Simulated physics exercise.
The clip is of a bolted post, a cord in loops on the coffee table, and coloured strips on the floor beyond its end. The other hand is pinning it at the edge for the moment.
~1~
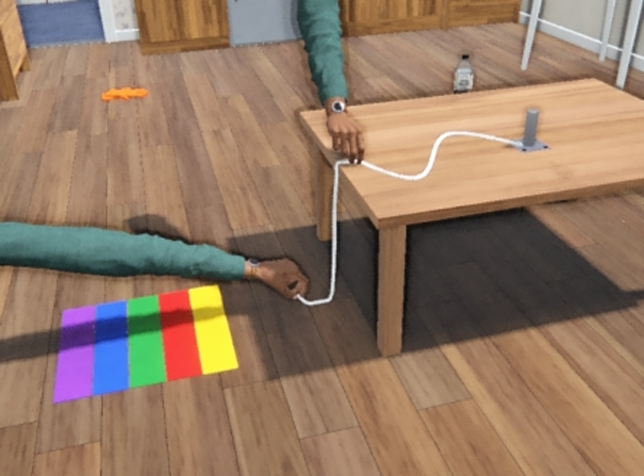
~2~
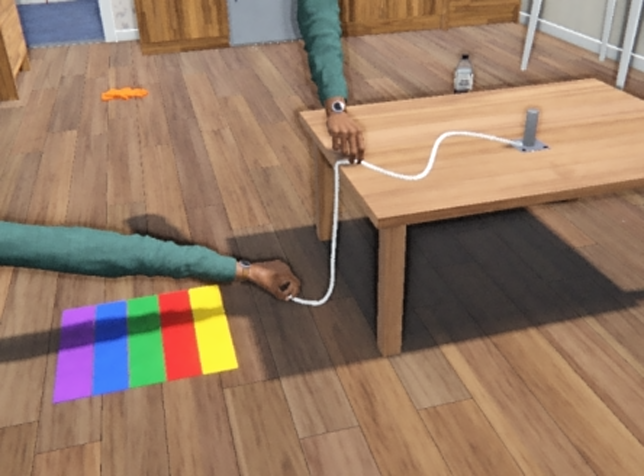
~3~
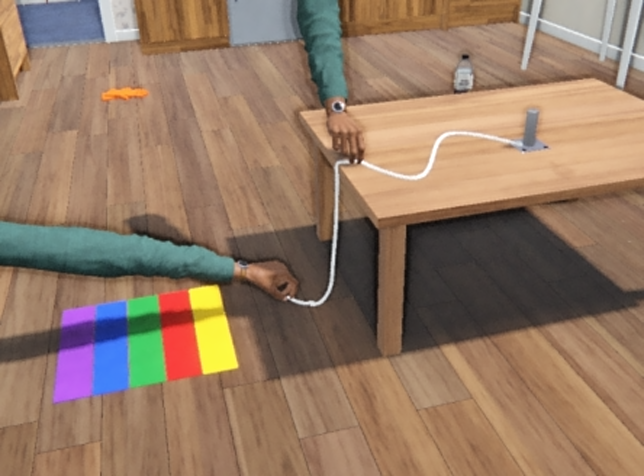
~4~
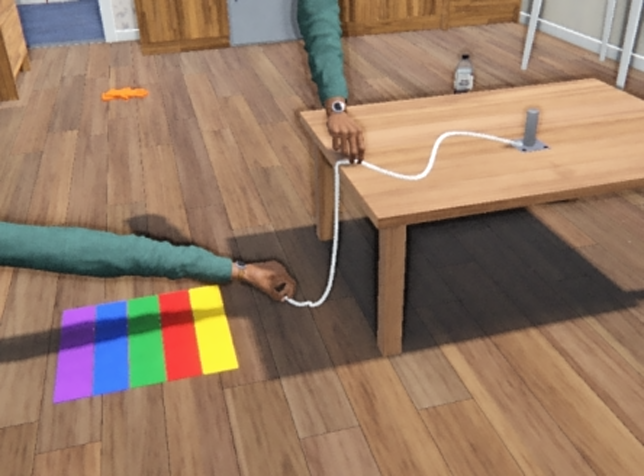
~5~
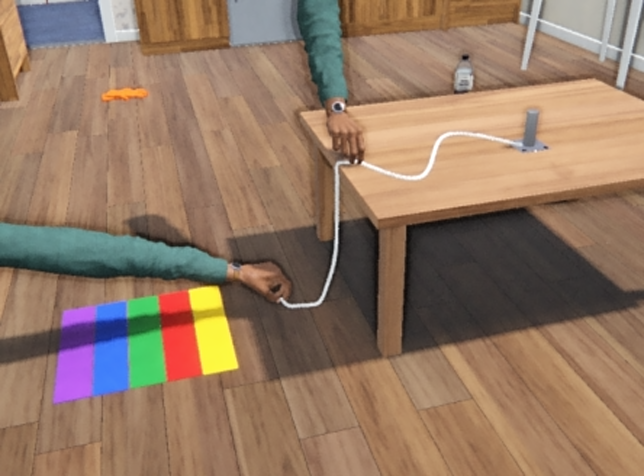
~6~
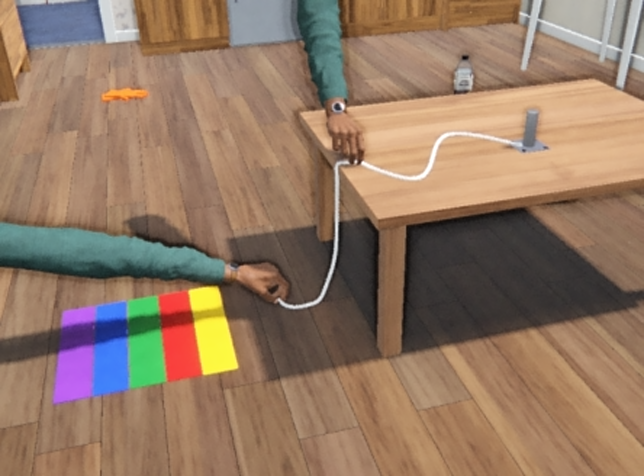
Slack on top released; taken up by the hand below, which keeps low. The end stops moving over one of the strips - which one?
The purple strip.
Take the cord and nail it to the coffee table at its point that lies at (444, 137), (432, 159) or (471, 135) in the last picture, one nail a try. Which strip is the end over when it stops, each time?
Going through the three places, that's blue, green and blue.
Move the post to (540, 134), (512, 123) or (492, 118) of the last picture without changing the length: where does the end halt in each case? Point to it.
In order, near (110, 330), (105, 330) and (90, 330).
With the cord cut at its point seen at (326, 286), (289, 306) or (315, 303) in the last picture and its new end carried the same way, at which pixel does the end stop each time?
(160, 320), (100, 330), (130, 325).
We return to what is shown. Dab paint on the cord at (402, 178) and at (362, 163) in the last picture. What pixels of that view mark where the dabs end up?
Around (318, 183), then around (275, 211).
A little later, end near (146, 322); over green.
Next, end near (102, 330); over blue.
When it is tight, end near (77, 334); over purple. It halts on the purple strip.
